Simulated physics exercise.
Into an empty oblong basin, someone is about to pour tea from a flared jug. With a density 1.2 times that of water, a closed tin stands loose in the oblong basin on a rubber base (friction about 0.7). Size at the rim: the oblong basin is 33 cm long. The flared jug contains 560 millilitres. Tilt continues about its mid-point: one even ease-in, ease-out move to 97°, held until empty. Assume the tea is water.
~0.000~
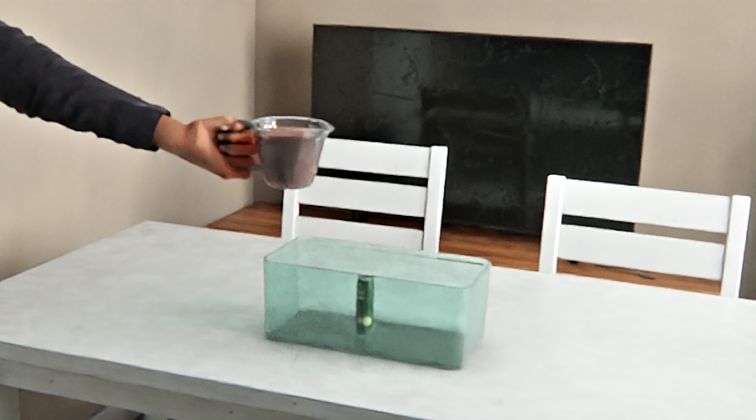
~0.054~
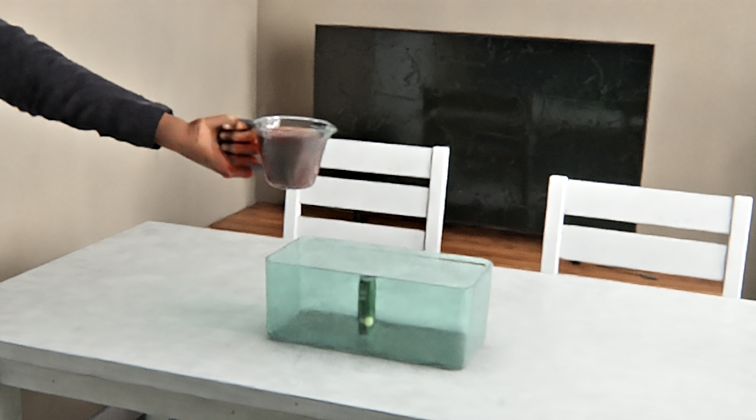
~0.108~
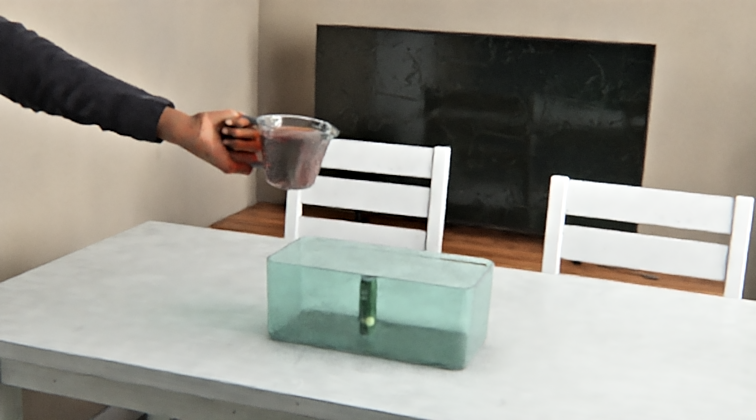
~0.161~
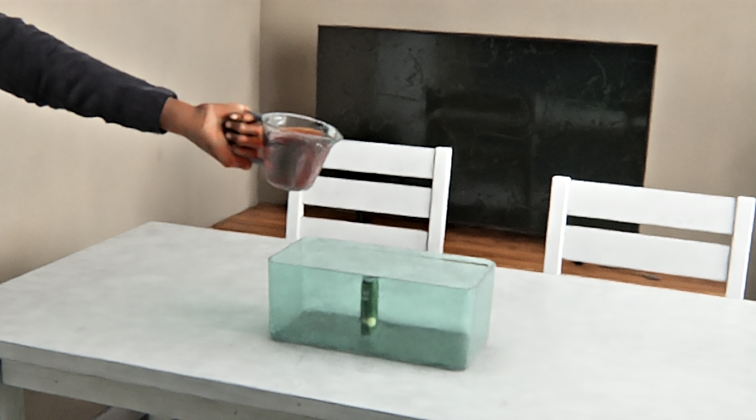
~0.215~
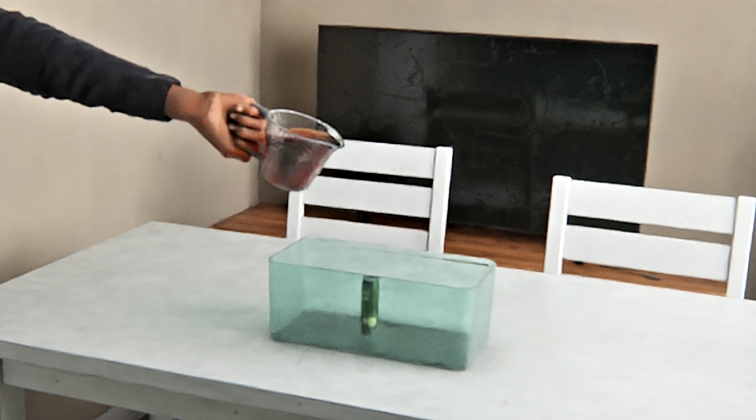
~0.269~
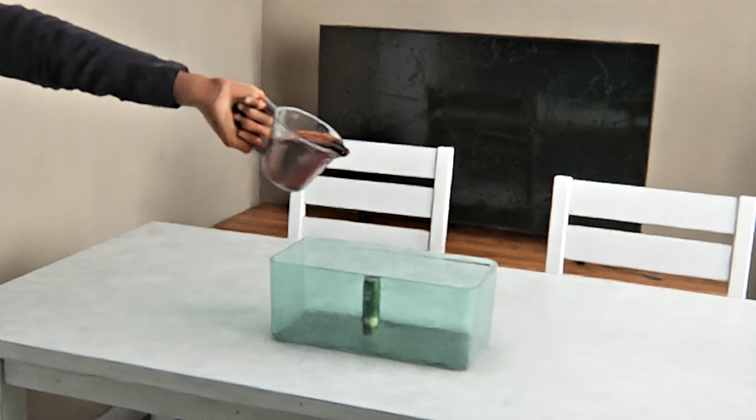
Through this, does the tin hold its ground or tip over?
The tin tips over.
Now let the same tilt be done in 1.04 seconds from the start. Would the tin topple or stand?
Result: Tin tipped over.
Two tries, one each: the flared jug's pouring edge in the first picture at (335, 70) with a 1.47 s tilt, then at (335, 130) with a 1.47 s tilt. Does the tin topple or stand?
Trial 1 - tin stays standing; trial 2 - tin stays standing.
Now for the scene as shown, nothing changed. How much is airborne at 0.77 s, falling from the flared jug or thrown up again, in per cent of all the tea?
Roughly 12 %.
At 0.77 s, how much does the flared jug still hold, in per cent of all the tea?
6 in a hundred, give or take.
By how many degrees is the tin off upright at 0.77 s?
Tilt: Around 0°.
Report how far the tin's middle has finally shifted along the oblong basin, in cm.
The middle of the tin ends some 9.0 cm along the basin.
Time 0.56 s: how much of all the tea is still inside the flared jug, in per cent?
Around 44 percent.
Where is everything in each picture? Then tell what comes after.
In the first frame, tilt 0°; pouring edge (333, 129); surface from (260, 130) to (325, 135); the oblong basin's rim runs from (281, 248) to (481, 276); the tin's top is at (366, 280).
In the second frame, tilt 1°; pouring edge (335, 130); surface from (262, 129) to (327, 136).
In the third frame, tilt 5°; pouring edge (338, 133); surface from (265, 128) to (329, 138).
In the fourth frame, tilt 11°; pouring edge (342, 139); surface from (269, 129) to (334, 140).
In the fifth frame, tilt 19°; pouring edge (344, 147); surface from (272, 131) to (340, 143).
In the sixth frame, tilt 29°; pouring edge (346, 156); surface from (275, 136) to (345, 149); 2 per cent is over the edge.
Then, 0.56 s in, the tilt is 84° and 44 per cent is still to pour; the tin stands where it began.
Then, 0.77 s in, the tilt is 97° and 6 per cent is still to pour; the tin stands where it began.
Then, 0.99 s in, the tilt is 97° and 0 per cent is still to pour; the tin leans 44°.
Then, 1.23 s in, the tilt is 97° and 0 per cent is still to pour; the tin lies on its side.
Finally, the tin lies on its side.
